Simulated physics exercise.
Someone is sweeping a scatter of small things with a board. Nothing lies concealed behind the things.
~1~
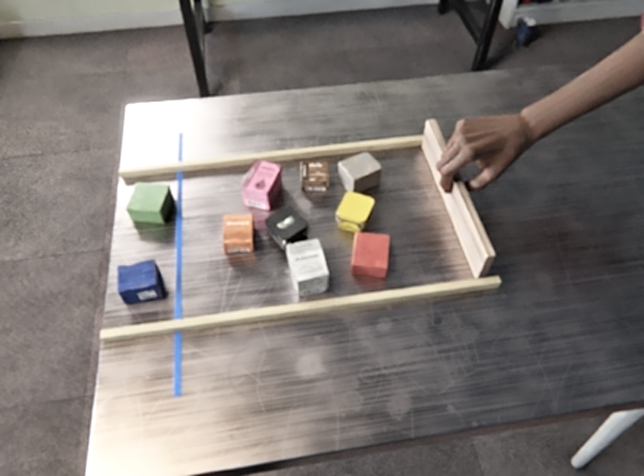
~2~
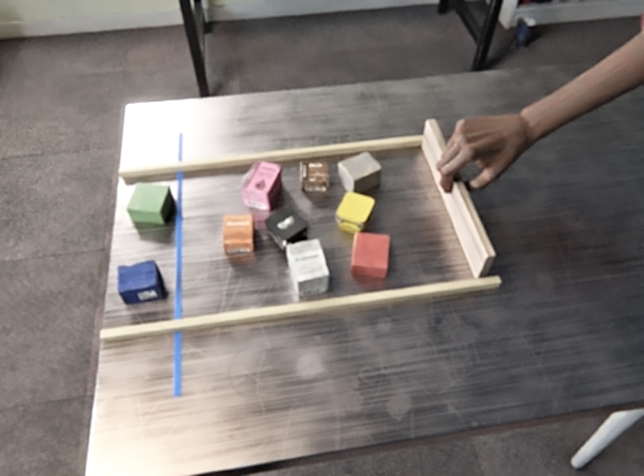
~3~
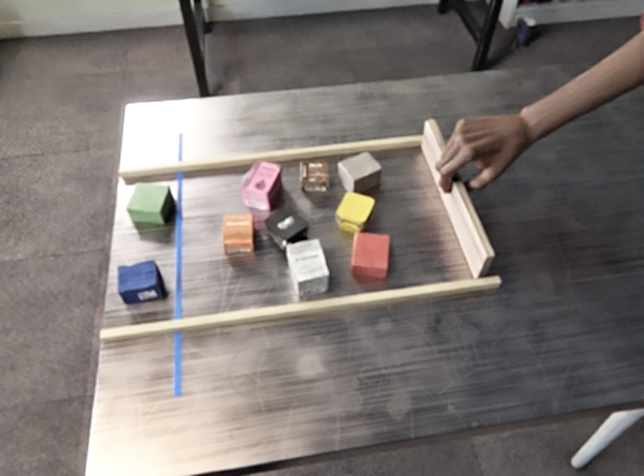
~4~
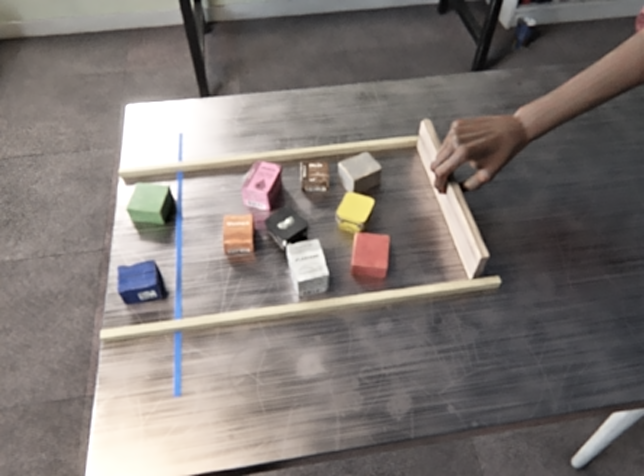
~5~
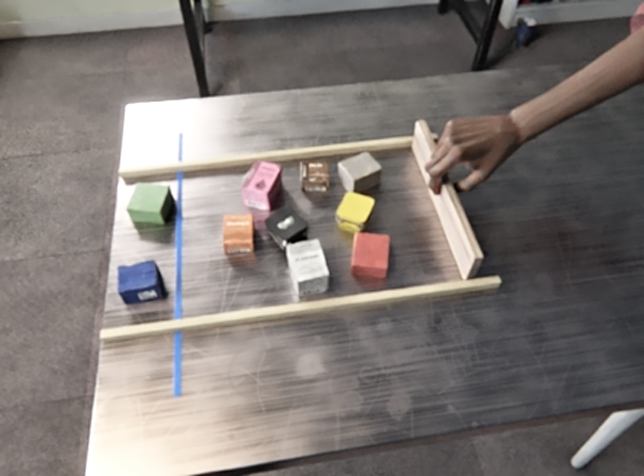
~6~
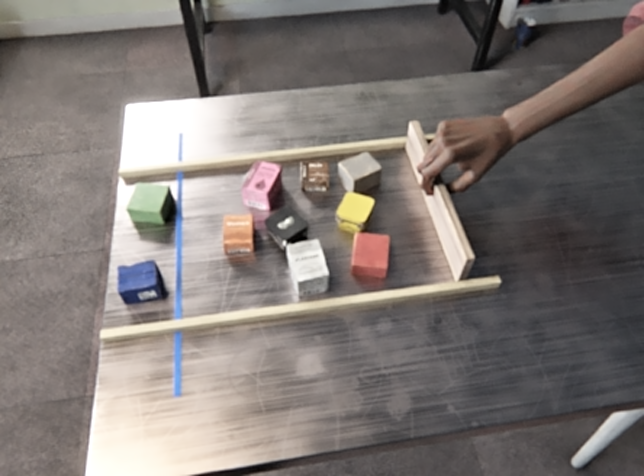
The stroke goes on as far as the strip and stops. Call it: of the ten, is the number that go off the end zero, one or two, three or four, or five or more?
Three or four go off.
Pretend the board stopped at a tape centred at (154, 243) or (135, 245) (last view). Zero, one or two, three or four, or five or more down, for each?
The first spot gives five or more and the second gives five or over.
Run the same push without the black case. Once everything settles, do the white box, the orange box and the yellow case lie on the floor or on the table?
So: The white box does not drop, the orange box does not drop, the yellow case does not drop.
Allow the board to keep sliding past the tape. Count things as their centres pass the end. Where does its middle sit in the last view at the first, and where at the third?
First around (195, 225), then around (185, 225).
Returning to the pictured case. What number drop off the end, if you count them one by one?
The count is 3.
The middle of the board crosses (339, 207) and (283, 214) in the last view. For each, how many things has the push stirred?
Counting first: 6, next 8.
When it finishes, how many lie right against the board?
The count is 3.
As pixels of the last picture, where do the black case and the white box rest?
The black case ends at (130, 256) and the white box at (120, 293).
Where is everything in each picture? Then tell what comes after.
In the first picture, blue box (140, 282); green block (150, 203); orange box (239, 234); board (454, 193); tape (179, 240).
In the second picture, green block (150, 203); red block (371, 255).
In the third picture, orange box (239, 234); yellow case (355, 213).
In the fourth picture, blue box (140, 282); grey block (360, 173).
In the fifth picture, green block (150, 203); black case (287, 229).
In the sixth picture, blue box (140, 282); green block (150, 203); orange box (239, 234); board (436, 195); tape (179, 240).
Soon after, none off yet; blue box at rest near (140, 282); green block at rest near (150, 203); orange box at rest near (239, 234).
At rest, the number that fall off is three or four; fallen, orange box, green block and blue box.
